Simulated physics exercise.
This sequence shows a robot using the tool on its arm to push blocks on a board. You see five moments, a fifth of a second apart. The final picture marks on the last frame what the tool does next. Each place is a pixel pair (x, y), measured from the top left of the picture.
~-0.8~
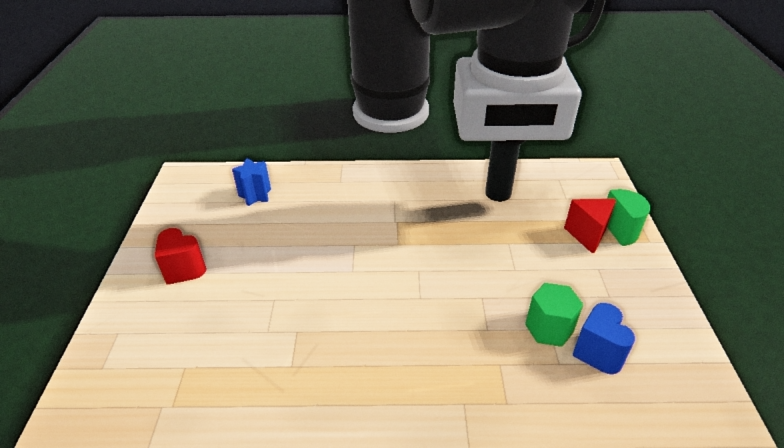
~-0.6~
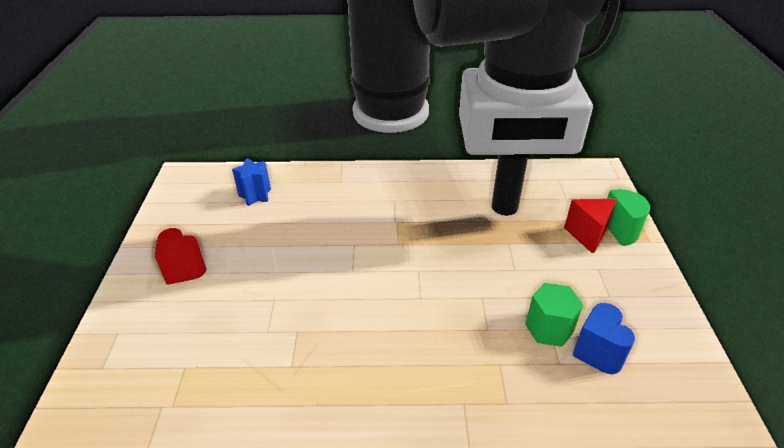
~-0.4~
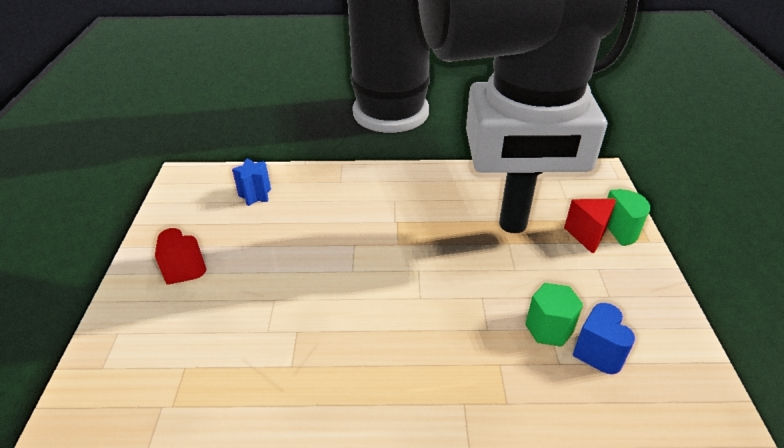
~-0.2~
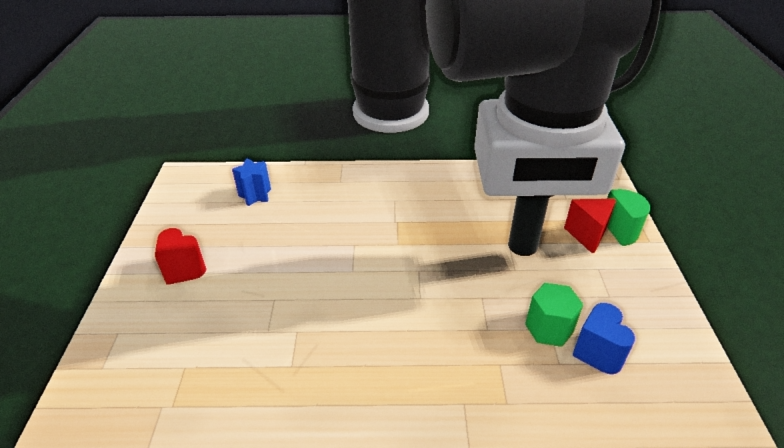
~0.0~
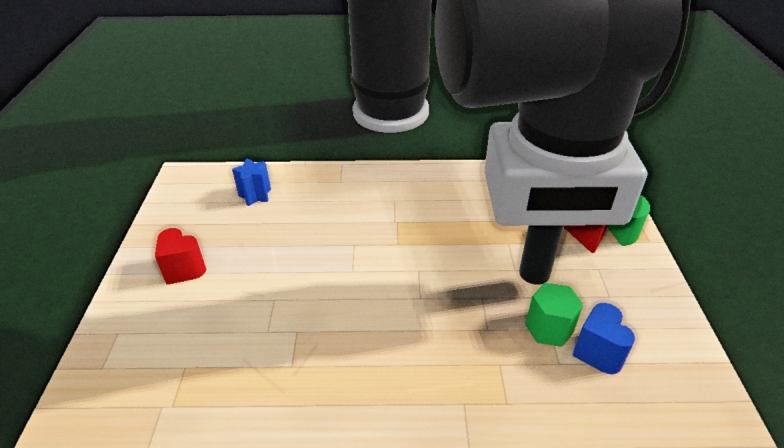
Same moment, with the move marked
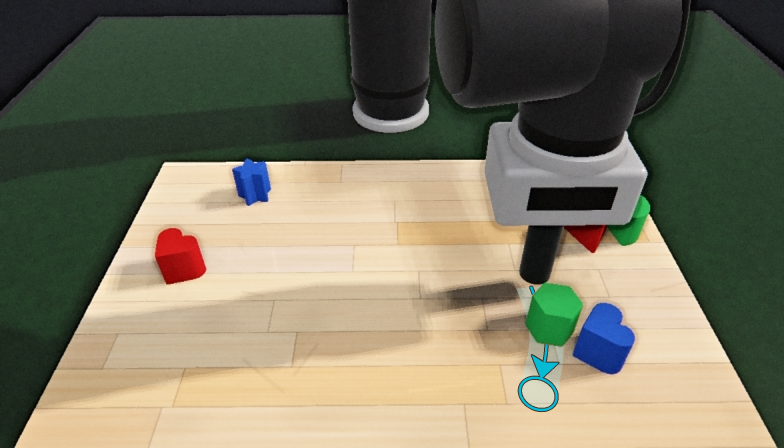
A robot arm's dark, rod-shaped tool starts near the back of a wooden board and moves steadily toward the viewer, drifting slightly right. It passes left of the red and green blocks, then comes close behind the green hexagon beside the blue heart, while all the blocks stay still.
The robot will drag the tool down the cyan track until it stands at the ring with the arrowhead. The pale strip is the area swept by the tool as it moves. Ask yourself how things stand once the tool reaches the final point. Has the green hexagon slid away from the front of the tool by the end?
In short: Yes.
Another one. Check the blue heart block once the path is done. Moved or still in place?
That block will leave its spot.
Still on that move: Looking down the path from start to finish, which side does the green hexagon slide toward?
My prediction: Leftwards.
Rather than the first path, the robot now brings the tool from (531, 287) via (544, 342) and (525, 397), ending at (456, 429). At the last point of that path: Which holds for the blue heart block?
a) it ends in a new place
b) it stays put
That would be a.
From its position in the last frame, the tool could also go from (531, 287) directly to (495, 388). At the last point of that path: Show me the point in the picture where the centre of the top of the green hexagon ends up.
I'd place it at (562, 323), taking the centre of its top.
Drawn move, from (531, 287) through (546, 337) to (538, 393).
On the path given first. One third of the way, tool at (547, 307); green hexagon at (569, 322), turned 20° anticlockwise; blue heart block at (616, 328), turned 15° anticlockwise.
Two thirds of the way, tool at (550, 343); green hexagon at (585, 358), turned 55° anticlockwise; blue heart block at (623, 333), turned 30° anticlockwise.
At the end, tool at (542, 380); green hexagon at (593, 373), turned 80° anticlockwise; blue heart block at (623, 333), turned 30° anticlockwise.
